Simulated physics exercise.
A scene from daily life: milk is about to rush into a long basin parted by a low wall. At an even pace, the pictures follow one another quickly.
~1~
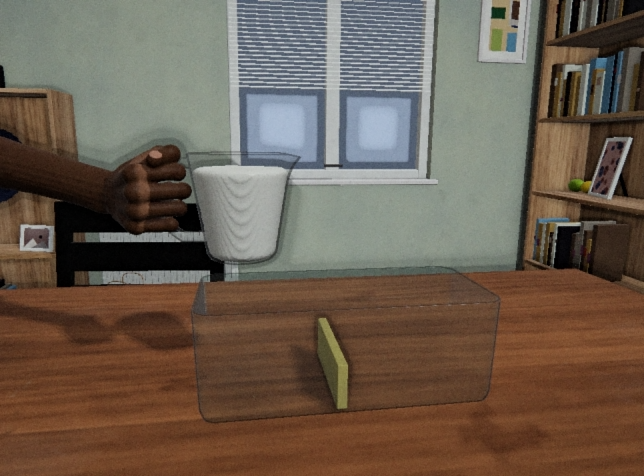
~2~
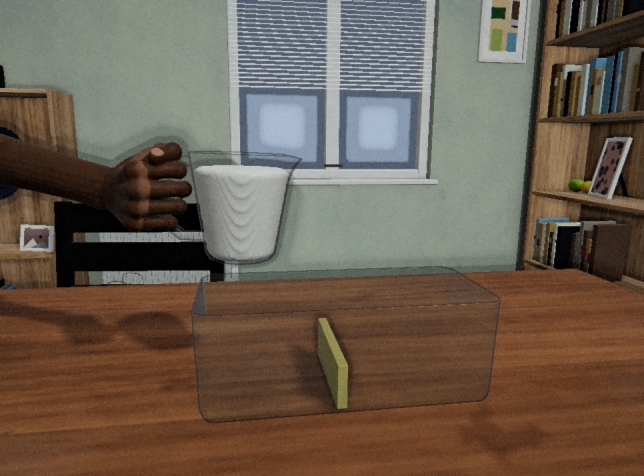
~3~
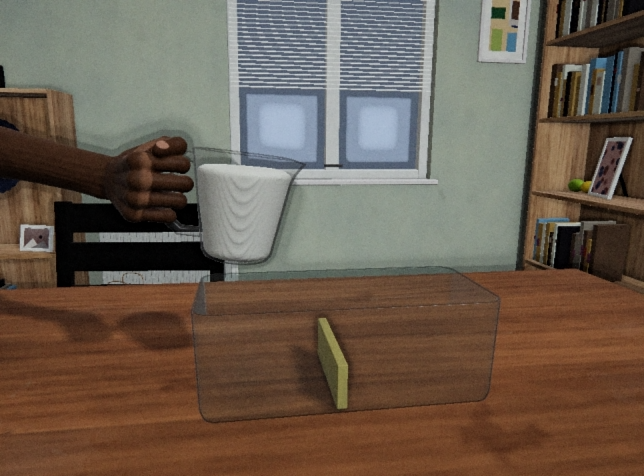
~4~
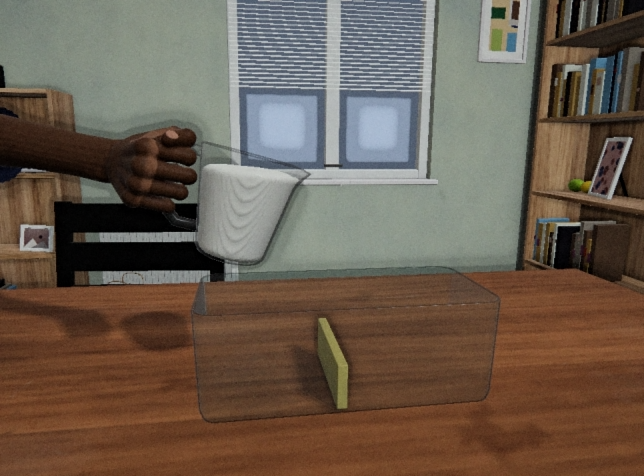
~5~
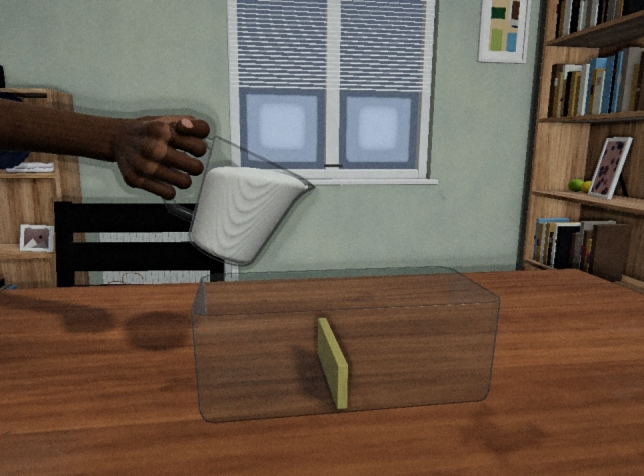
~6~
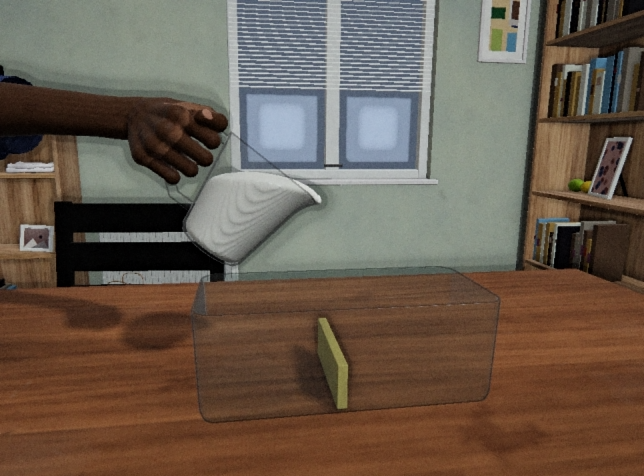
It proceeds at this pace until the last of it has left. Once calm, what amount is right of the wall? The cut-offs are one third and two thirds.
Lands in the middle band.
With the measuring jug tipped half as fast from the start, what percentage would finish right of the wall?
About 75 per cent.
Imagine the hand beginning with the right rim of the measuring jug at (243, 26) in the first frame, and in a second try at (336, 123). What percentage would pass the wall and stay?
First try 20 %, second try 90 %.
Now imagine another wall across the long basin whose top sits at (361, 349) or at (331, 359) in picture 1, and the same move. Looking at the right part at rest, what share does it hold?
The first position gives around 20 percent, the second around 50 percent.
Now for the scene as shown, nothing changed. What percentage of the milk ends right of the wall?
Some 45 per cent.
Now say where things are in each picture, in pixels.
In the first frame, tilt 0°; pouring edge (301, 156); surface from (193, 169) to (288, 169); the long basin's rim runs from (198, 294) to (474, 283); the wall's top is at (331, 340).
In the second frame, tilt 2°; pouring edge (302, 157); surface from (195, 168) to (288, 170).
In the third frame, tilt 7°; pouring edge (306, 163); surface from (198, 166) to (291, 173).
In the fourth frame, tilt 15°; pouring edge (311, 173); surface from (204, 166) to (297, 177).
In the fifth frame, tilt 26°; pouring edge (316, 186); surface from (207, 175) to (307, 181).
In the sixth frame, tilt 38°; pouring edge (318, 203); surface from (201, 189) to (309, 191); 1 per cent is over the edge.
A moment on, the measuring jug is tipped right over and 34 per cent is still to pour, 13 is left of the wall and 37 right of it.
Next, the measuring jug is tipped right over and 1 per cent is still to pour, 53 is left of the wall and 44 right of it.
Then the measuring jug is tipped right over and 0 per cent is still to pour, 54 is left of the wall and 44 right of it.
Later the measuring jug is tipped right over and 0 per cent is still to pour, 54 is left of the wall and 44 right of it.
At rest 54 per cent lies left of the wall, 44 right of it and 1 outside.
